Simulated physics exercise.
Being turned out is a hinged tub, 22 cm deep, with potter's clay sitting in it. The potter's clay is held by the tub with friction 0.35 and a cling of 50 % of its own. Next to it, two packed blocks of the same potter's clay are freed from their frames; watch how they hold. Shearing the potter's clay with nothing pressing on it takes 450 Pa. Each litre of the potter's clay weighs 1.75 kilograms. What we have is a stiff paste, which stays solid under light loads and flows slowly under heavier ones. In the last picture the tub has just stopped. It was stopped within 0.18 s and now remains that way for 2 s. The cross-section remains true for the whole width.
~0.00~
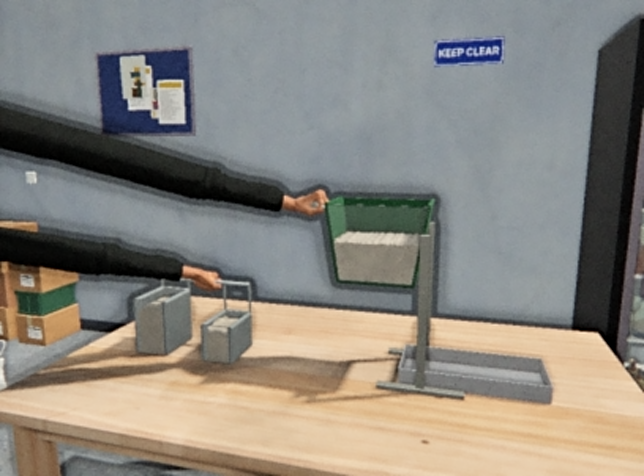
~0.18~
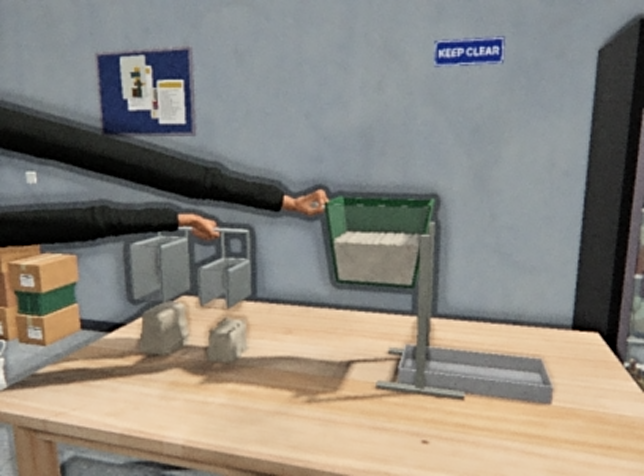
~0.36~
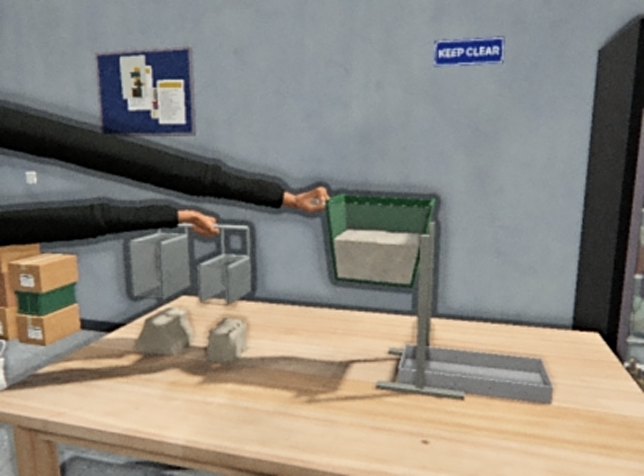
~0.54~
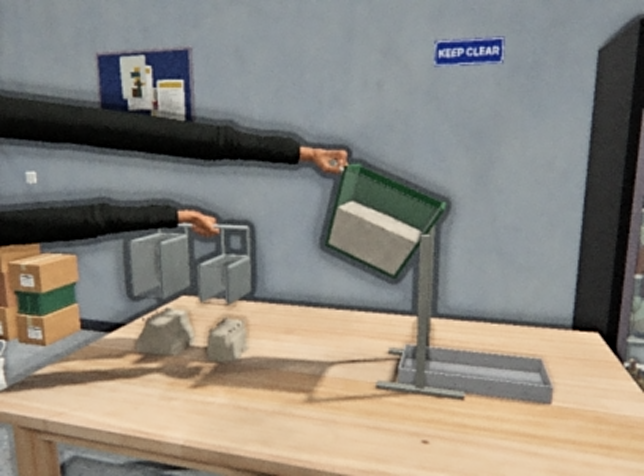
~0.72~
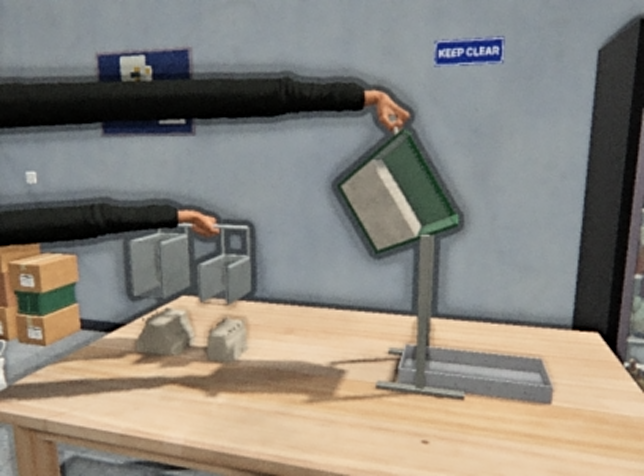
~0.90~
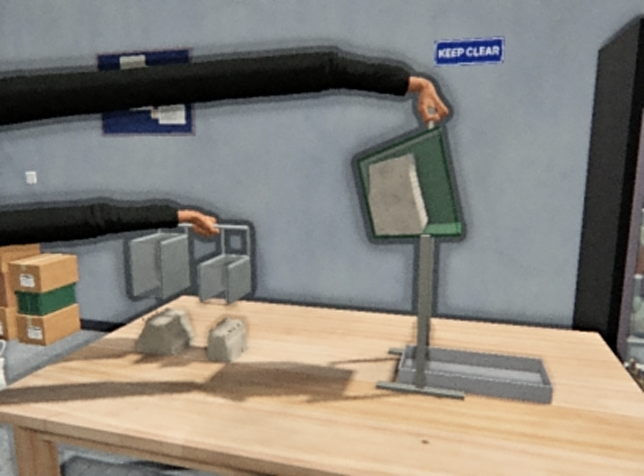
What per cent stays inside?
100 %.
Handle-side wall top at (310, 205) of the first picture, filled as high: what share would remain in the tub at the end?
The tub would end up holding some 70 % of it.
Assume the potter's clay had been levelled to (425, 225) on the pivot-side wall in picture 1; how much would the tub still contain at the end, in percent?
65 %.
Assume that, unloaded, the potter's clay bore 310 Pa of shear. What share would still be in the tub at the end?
Around 85 per cent.
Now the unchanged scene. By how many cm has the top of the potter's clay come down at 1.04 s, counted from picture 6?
Roughly 5 cm.
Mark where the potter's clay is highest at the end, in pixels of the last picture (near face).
Somewhere near (405, 186) in the last view.
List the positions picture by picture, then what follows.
The first picture shows handle-side rim at (328, 204), tilt 0 degrees; crest of the potter's clay at (383, 244); block heights 15 cm, 9.9 cm (left to right).
The second picture shows handle-side rim at (328, 204), tilt 0 degrees; crest of the potter's clay at (383, 244); block heights 14 cm, 9.8 cm (left to right).
The third picture shows handle-side rim at (328, 201), tilt 2 degrees; crest of the potter's clay at (341, 239); block heights 12 cm, 9.8 cm (left to right).
The fourth picture shows handle-side rim at (347, 168), tilt 23 degrees; crest of the potter's clay at (342, 209); block heights 11 cm, 9.8 cm (left to right).
The fifth picture shows handle-side rim at (403, 133), tilt 59 degrees; crest of the potter's clay at (373, 164); block heights 11 cm, 9.8 cm (left to right).
The sixth picture shows handle-side rim at (439, 130), tilt 77 degrees; crest of the potter's clay at (404, 156); block heights 11 cm, 9.8 cm (left to right).
After 1.04 s, the tub is at 77 degrees and holds 100 %.
After 1.21 s, the tub is at 77 degrees and holds 100 %.
After 1.38 s, the tub is at 77 degrees and holds 100 %.
After 1.55 s, the tub is at 77 degrees and holds 100 %.
After 2.90 s, the tub is at 77 degrees and holds 100 %.
